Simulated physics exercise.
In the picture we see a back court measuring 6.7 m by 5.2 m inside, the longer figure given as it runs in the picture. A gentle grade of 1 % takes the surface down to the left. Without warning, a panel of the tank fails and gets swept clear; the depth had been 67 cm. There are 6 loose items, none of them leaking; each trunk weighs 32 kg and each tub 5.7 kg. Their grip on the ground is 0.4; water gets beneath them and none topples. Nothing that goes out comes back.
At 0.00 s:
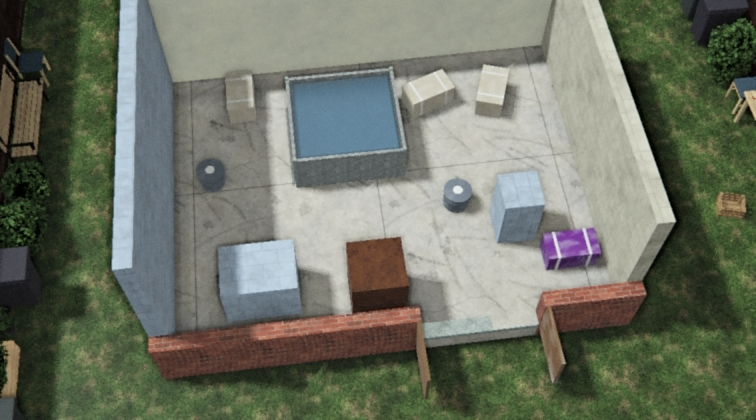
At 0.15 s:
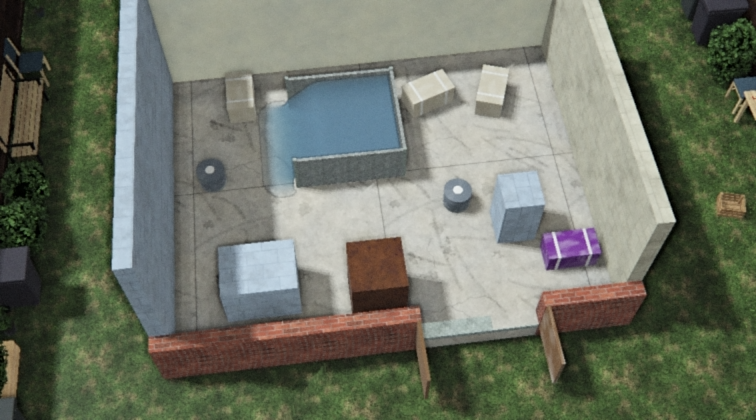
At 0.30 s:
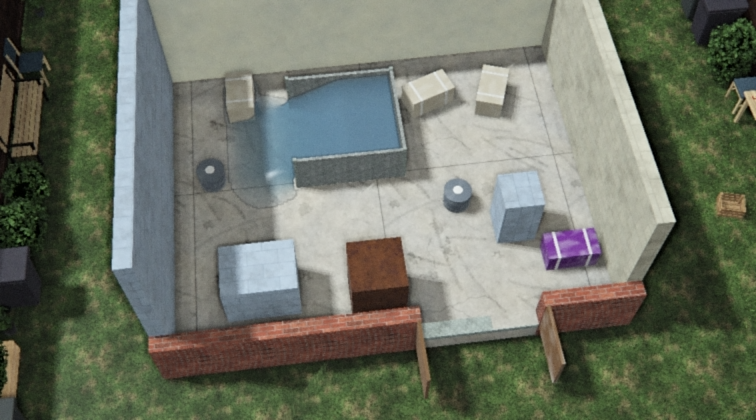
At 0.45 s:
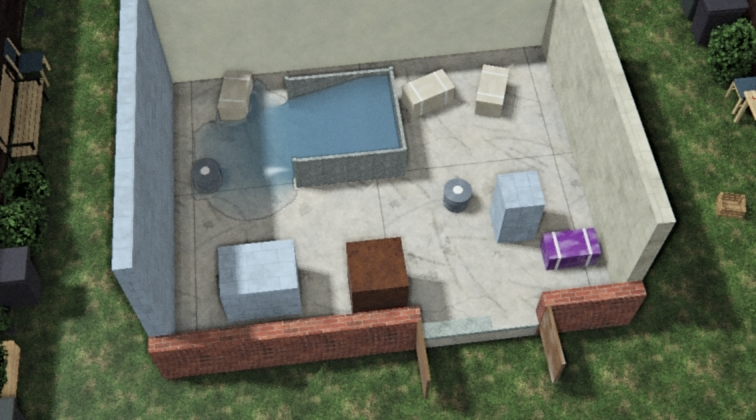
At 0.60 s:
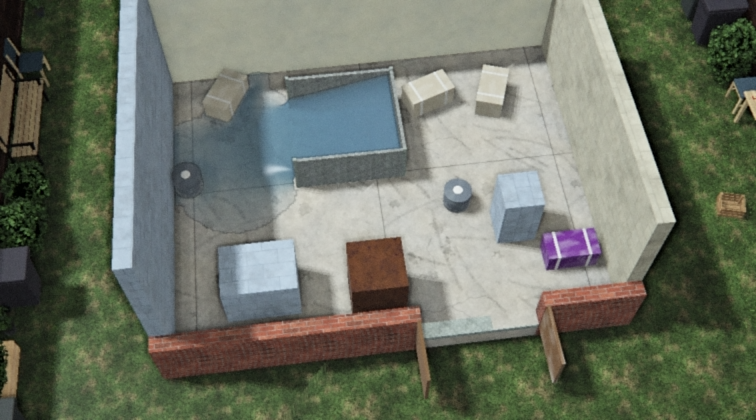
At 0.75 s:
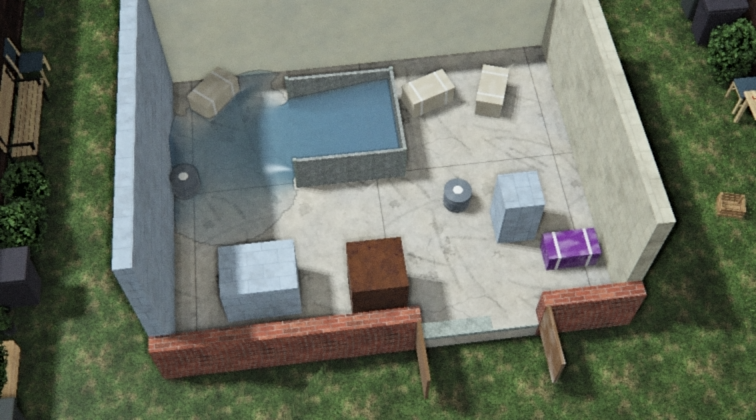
The clip opens on a walled court with a square tank of water standing among scattered blocks and a purple trunk. The tank's left side gives way and water spreads leftward over the paving, then a pale crate turns and slides left while a small grey drum shifts toward the left wall.
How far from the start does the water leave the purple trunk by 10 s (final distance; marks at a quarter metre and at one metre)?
It remains nearby.
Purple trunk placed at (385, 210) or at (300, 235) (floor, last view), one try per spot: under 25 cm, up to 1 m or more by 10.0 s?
One after the other: It slips a moderate way, and then it is taken far off.
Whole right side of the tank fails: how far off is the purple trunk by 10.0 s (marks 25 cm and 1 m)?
Well, the purple trunk is flushed away.
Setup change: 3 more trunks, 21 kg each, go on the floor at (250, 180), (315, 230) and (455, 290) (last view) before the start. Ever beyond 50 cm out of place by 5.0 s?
In sequence: Goes beyond; goes beyond; stays within.
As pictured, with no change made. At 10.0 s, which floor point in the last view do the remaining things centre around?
It sits at about (421, 168).
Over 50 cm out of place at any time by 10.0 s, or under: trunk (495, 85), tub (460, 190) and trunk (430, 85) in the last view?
Item by item, they came out below the mark, above the mark and below the mark.
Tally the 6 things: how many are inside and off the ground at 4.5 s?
Tally: 1 of them.
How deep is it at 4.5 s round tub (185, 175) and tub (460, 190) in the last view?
First roughly 18 cm, second roughly 2 cm.
After 2.0 s the purple trunk is near (572, 243), 0.0 m from its start, aground; 0 of 6 are out; 2 afloat.
After 4.5 s the purple trunk is near (572, 243), 0.0 m from its start, aground; 0 of 6 are out; 1 afloat.
After 7.0 s the purple trunk is near (572, 243), 0.0 m from its start, aground; 0 of 6 are out; 1 afloat.
After 10.0 s the purple trunk is near (572, 243), 0.0 m from its start, aground; 0 of 6 are out; 2 afloat.
